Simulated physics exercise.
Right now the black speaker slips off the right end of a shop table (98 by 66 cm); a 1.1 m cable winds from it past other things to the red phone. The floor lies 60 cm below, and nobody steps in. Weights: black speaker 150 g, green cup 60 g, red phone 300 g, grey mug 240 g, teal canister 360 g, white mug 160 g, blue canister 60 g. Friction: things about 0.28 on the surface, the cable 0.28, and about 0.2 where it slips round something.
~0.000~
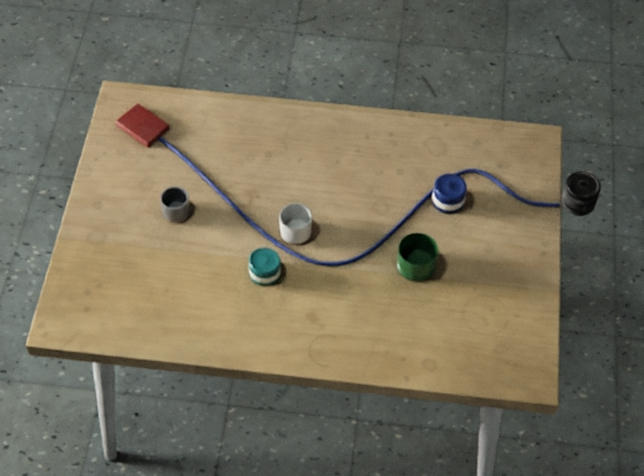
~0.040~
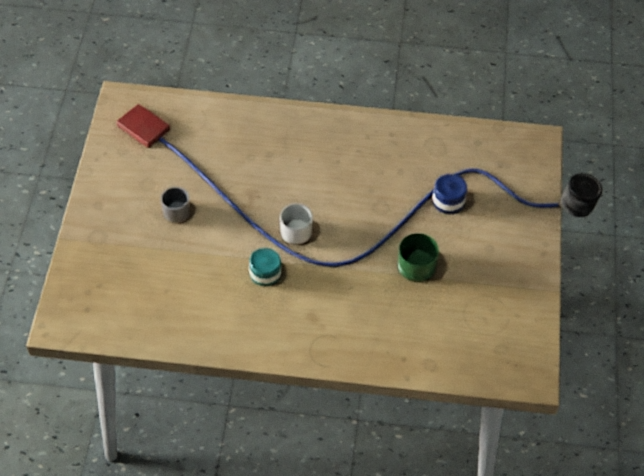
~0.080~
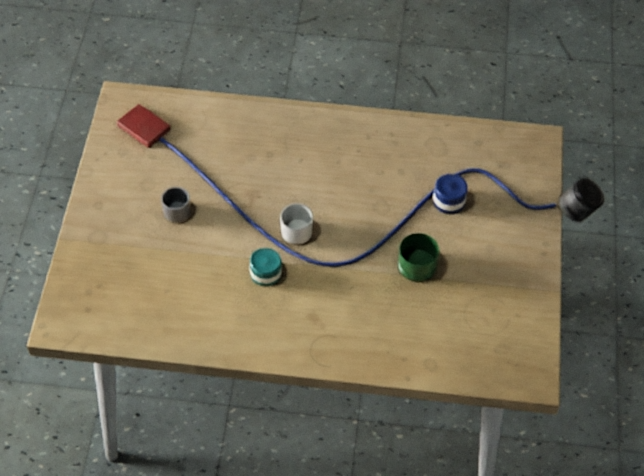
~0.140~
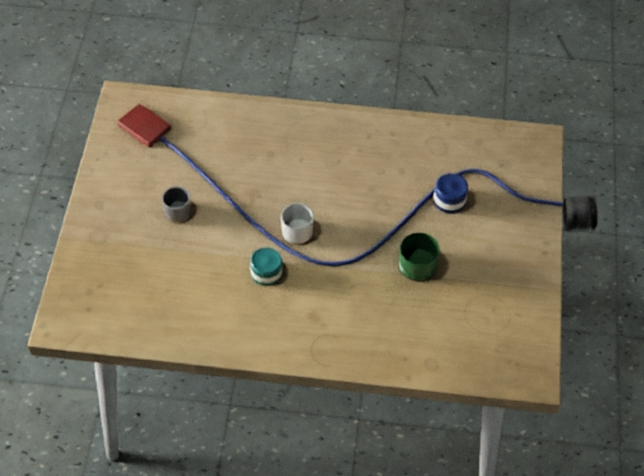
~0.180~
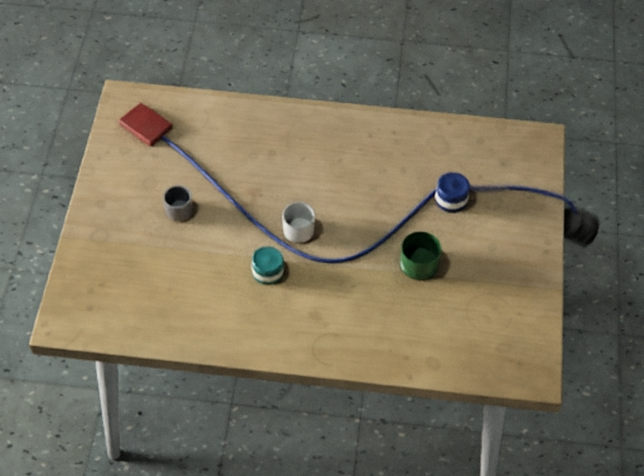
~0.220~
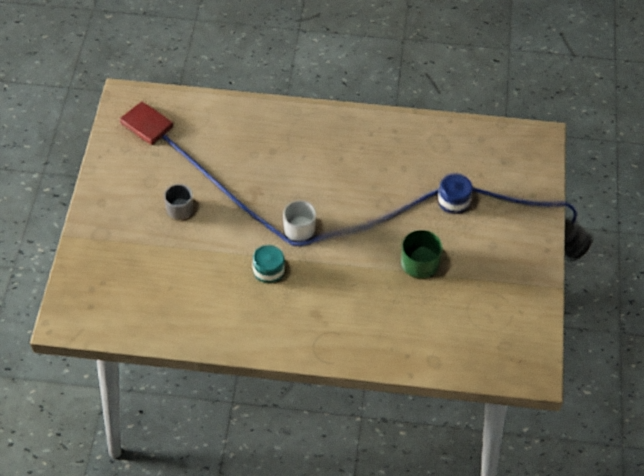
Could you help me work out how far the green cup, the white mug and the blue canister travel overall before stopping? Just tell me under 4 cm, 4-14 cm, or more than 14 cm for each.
The green cup goes under 4 cm, the white mug goes more than 14 cm, the blue canister goes more than 14 cm.
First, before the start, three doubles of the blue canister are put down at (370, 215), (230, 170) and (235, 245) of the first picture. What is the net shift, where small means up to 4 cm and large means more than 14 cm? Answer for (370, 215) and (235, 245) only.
Moderate and slight.
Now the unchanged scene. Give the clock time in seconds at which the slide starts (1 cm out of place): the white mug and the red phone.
The white mug at 0.26 seconds and the red phone at 0.32 seconds.
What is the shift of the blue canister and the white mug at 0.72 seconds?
At that time the blue canister has gone 20 cm and the white mug 20 cm.
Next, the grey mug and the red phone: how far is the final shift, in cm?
The grey mug ends up around 0 cm from its start and the red phone around 10 cm.
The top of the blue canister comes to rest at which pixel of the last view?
Rest point, last frame: Approx. (493, 274).
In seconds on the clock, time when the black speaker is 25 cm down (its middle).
Close to 0.40 s.
By 0.5 s, the cable's tail end at (173, 141); blue canister 18 cm off its start, white mug 13 cm off its start, black speaker over the edge.
By 0.7 s, the cable's tail end at (178, 141); blue canister 22 cm off its start, white mug 19 cm off its start, black speaker over the edge.
By 1.0 s, the cable's tail end at (196, 140); blue canister 22 cm off its start at (493, 274), white mug 19 cm off its start at (325, 140), black speaker over the edge.
By 1.2 s, the cable's tail end at (208, 142); blue canister 22 cm off its start, white mug 19 cm off its start, red phone 9 cm off its start.
By 2.4 s, the cable's tail end at (216, 144); blue canister 22 cm off its start at (493, 274), white mug 19 cm off its start at (325, 140), green cup 0 cm off its start at (422, 246), red phone 10 cm off its start at (193, 134).
